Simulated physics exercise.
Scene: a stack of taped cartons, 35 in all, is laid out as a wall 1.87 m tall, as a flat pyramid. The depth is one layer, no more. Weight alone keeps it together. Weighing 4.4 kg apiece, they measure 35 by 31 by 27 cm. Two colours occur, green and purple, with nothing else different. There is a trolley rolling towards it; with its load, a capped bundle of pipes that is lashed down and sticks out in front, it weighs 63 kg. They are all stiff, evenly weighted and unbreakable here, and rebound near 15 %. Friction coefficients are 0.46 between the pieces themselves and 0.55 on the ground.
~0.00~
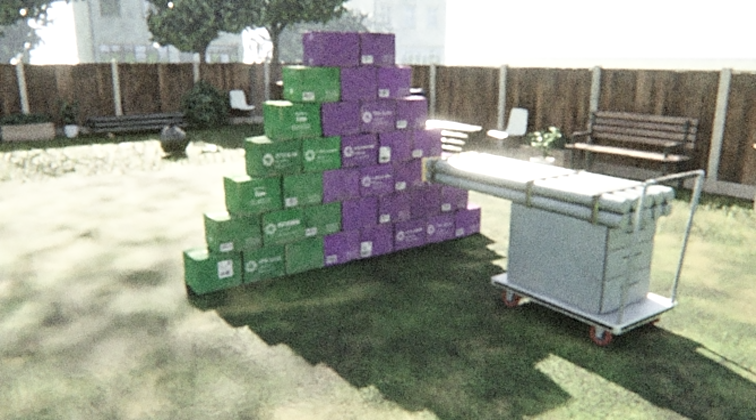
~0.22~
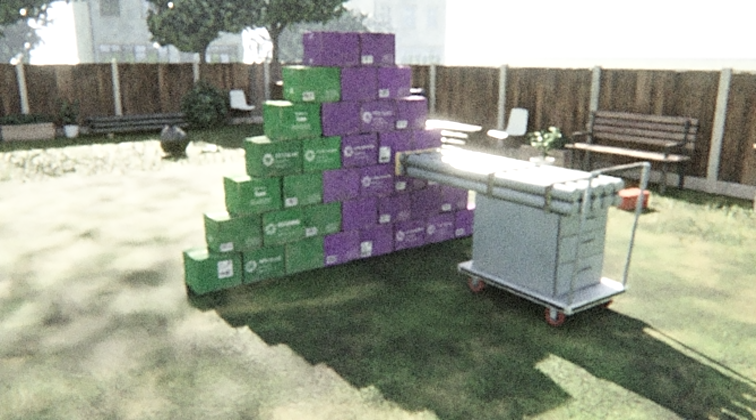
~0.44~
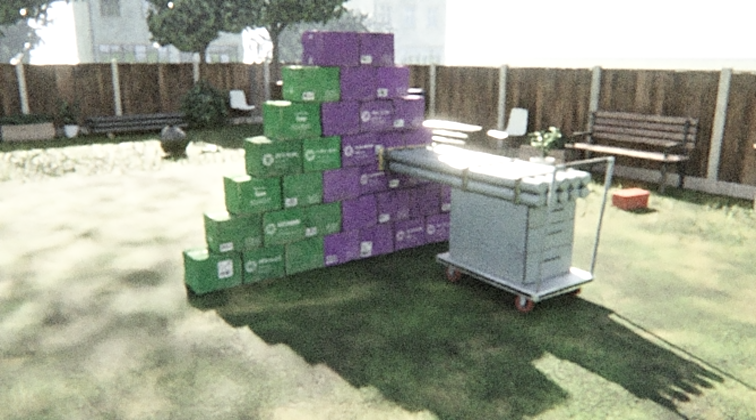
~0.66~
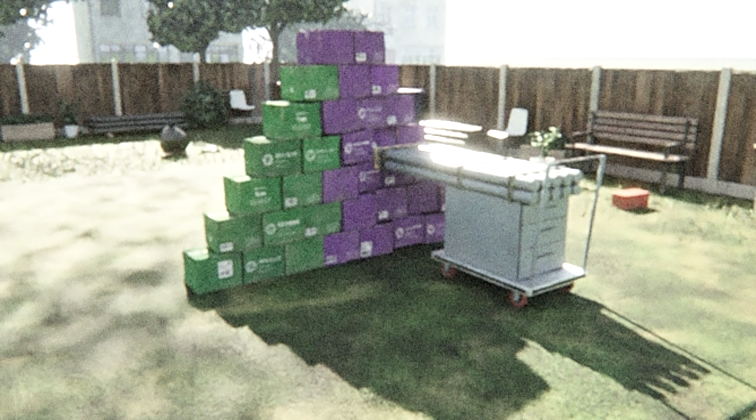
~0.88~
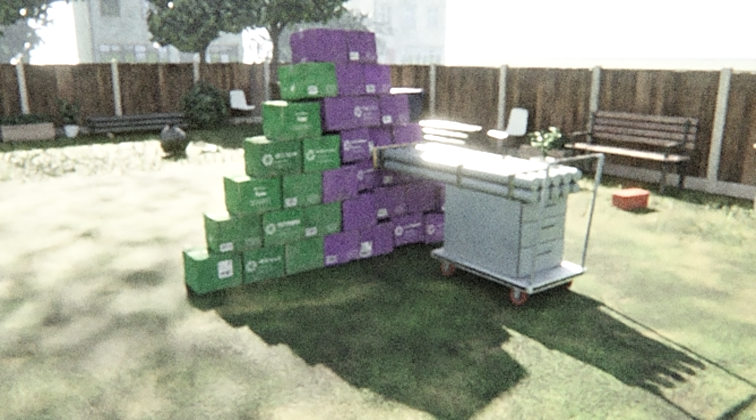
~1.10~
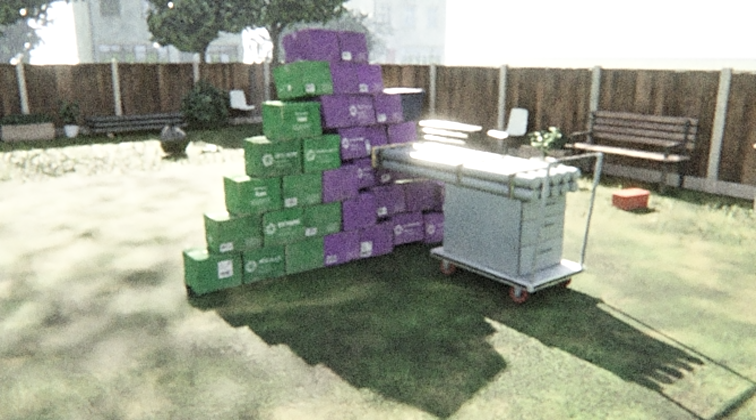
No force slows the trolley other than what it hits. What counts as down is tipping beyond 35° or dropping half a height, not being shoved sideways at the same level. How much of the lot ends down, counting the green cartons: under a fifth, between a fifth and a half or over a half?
I'd put it at fewer than a fifth of them.
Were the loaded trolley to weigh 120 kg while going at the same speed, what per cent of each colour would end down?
Down by colour: Purple 70, green 10 per cent.
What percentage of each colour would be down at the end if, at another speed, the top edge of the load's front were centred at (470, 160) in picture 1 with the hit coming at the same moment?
You'd end up with purple at 60 per cent down and green at 10 per cent.
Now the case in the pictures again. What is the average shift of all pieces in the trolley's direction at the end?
Mean shift: Around 50 cm.
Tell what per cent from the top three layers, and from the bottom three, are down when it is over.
I'd put the top at 90 per cent and the bottom at 20 per cent.
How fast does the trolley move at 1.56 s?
0.0 m/s.
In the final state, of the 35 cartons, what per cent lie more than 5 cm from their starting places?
Share: 45 in a hundred.
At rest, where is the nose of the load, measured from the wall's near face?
It ends up roughly 30 cm beyond.
After 1.56 s, load 29 cm past the wall's line, stopped; none of the 12 green cartons down (5 of 35 in all colours); top green carton leaning 32°; top purple carton leaning 32°, 16 cm lower.
After 1.90 s, load 30 cm past the wall's line, stopped; 1 of the 12 green cartons down (15 of 35 in all colours); top green carton leaning 69°, 59 cm lower; top purple carton leaning 69°, 89 cm lower.
At rest (2.7 s), load 30 cm past the wall's line, stopped; 1 of the 12 green cartons down (15 of 35 in all colours); top green carton on its side; top purple carton on its side. That is 8 per cent. As the last picture would show them, middles, top green carton near (186, 227), top purple carton near (206, 203).
